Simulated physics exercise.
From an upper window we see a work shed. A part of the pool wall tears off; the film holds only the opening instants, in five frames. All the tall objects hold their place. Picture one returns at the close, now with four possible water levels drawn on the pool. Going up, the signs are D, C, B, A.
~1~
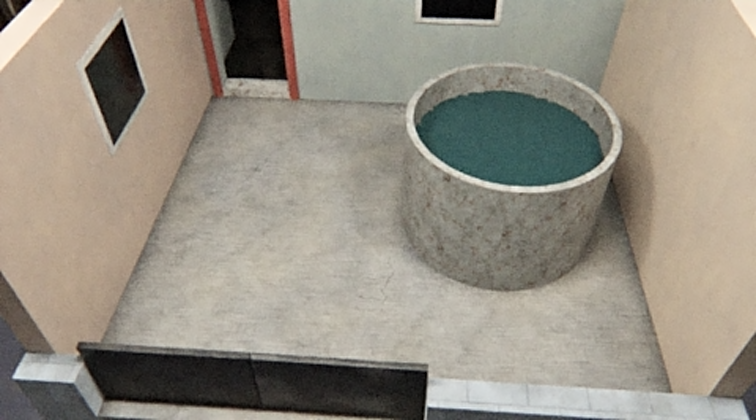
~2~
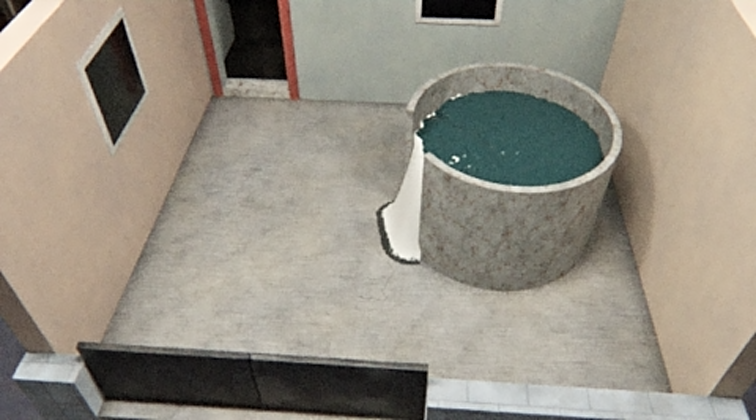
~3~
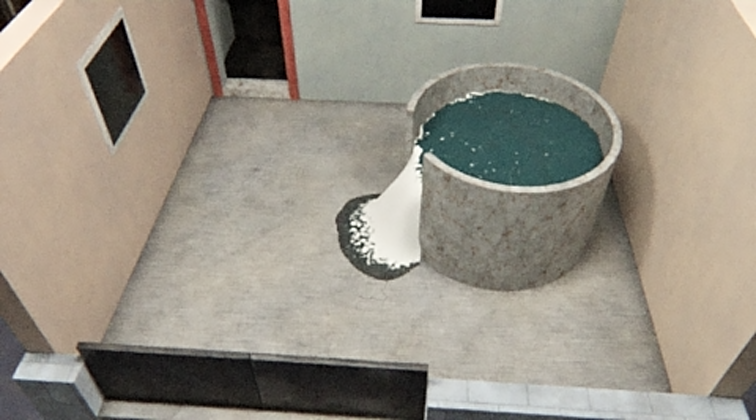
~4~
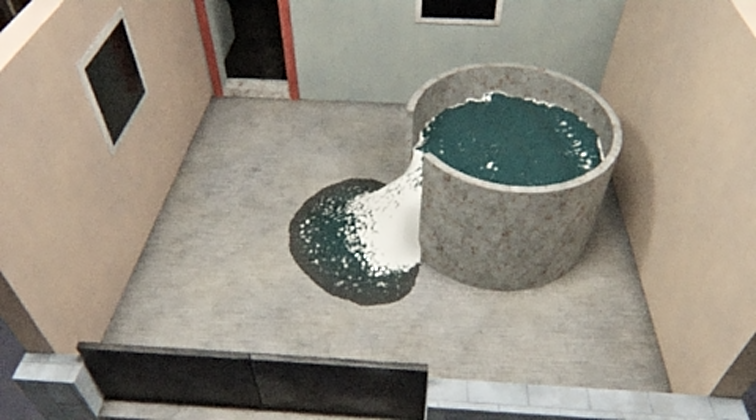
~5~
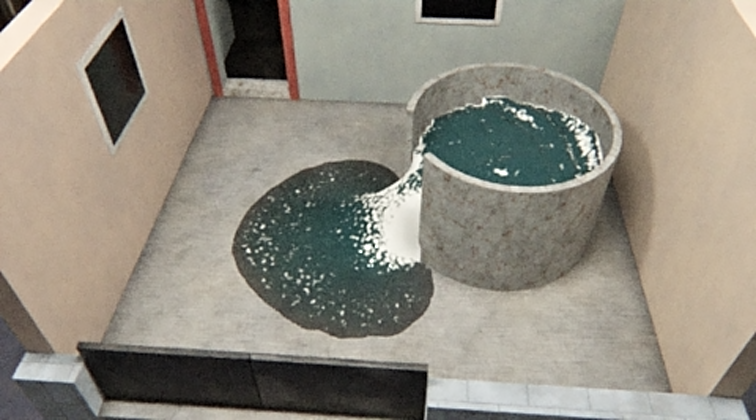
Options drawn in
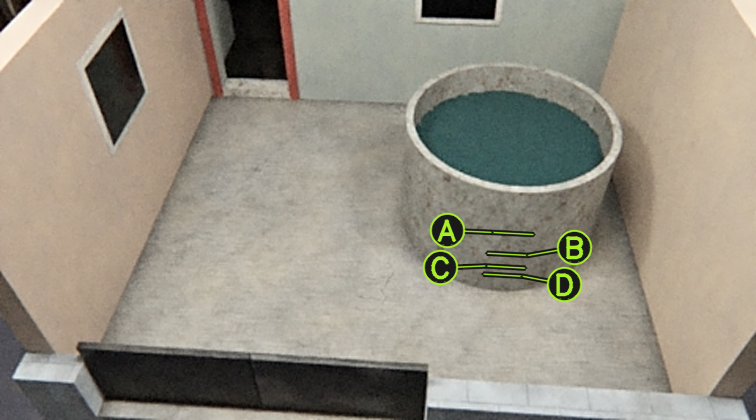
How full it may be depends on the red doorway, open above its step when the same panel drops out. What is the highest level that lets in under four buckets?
B is the one.
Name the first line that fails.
It is A.
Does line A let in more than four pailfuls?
Yes, that goes wrong.
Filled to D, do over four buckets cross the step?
No, that is safe.
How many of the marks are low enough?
Three.
In lime, A at (512, 233); B at (507, 254); C at (505, 267); D at (503, 275); from the bottom up D, C, B, A.
With A, about 10 bucketfuls get in.
With B, a bucket or two gets in.
With C, nothing gets over.
With D, nothing gets over.
